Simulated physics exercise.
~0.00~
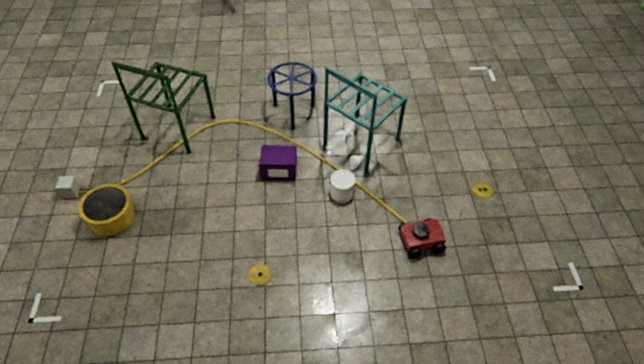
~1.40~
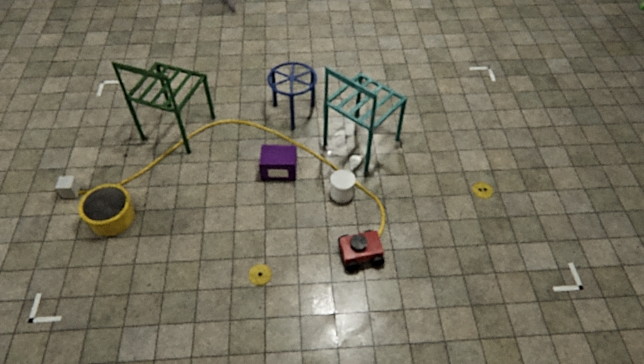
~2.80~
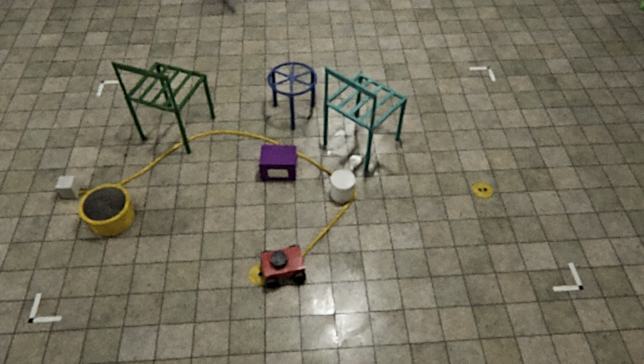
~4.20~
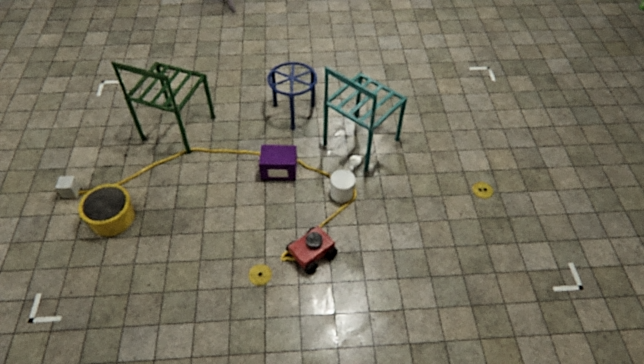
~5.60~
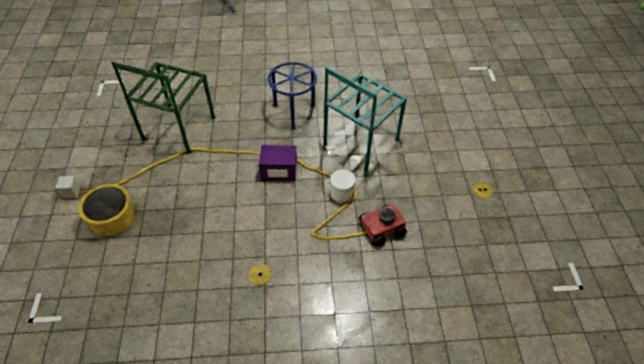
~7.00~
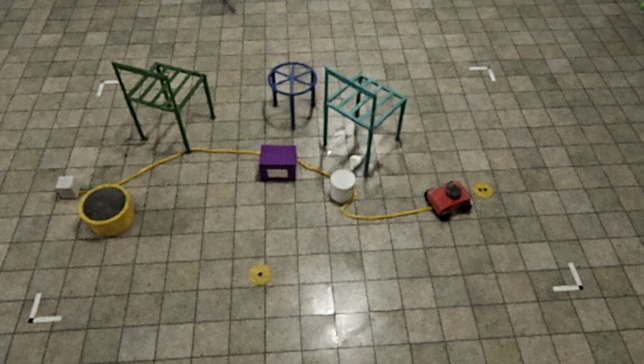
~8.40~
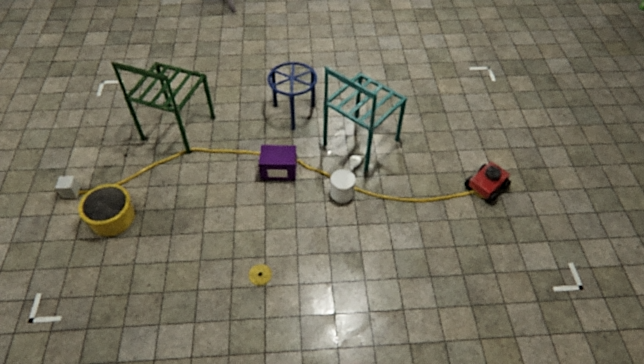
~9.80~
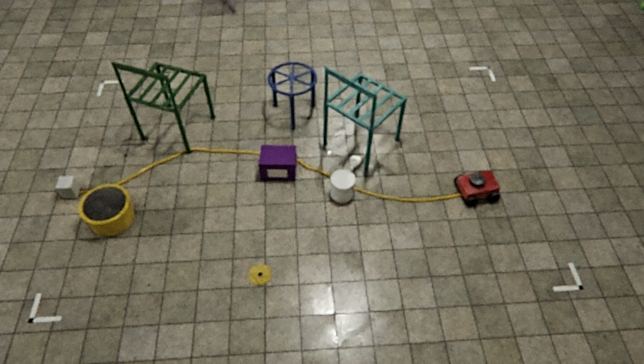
At first, a yellow lead runs from a yellow pot past the green chair, purple box, blue stool, teal chair and white bin to a small red cart on a tiled floor. The cart drives left and slightly toward the viewer, reaching the yellow mark in front as the lead bends around the bin. It then turns and heads back right, trailing a loop of lead that gradually opens out. Continuing right, it reaches the other yellow mark and covers it. Finally, the cart sits there with the lead curving below the bin, the furniture apparently unmoved.
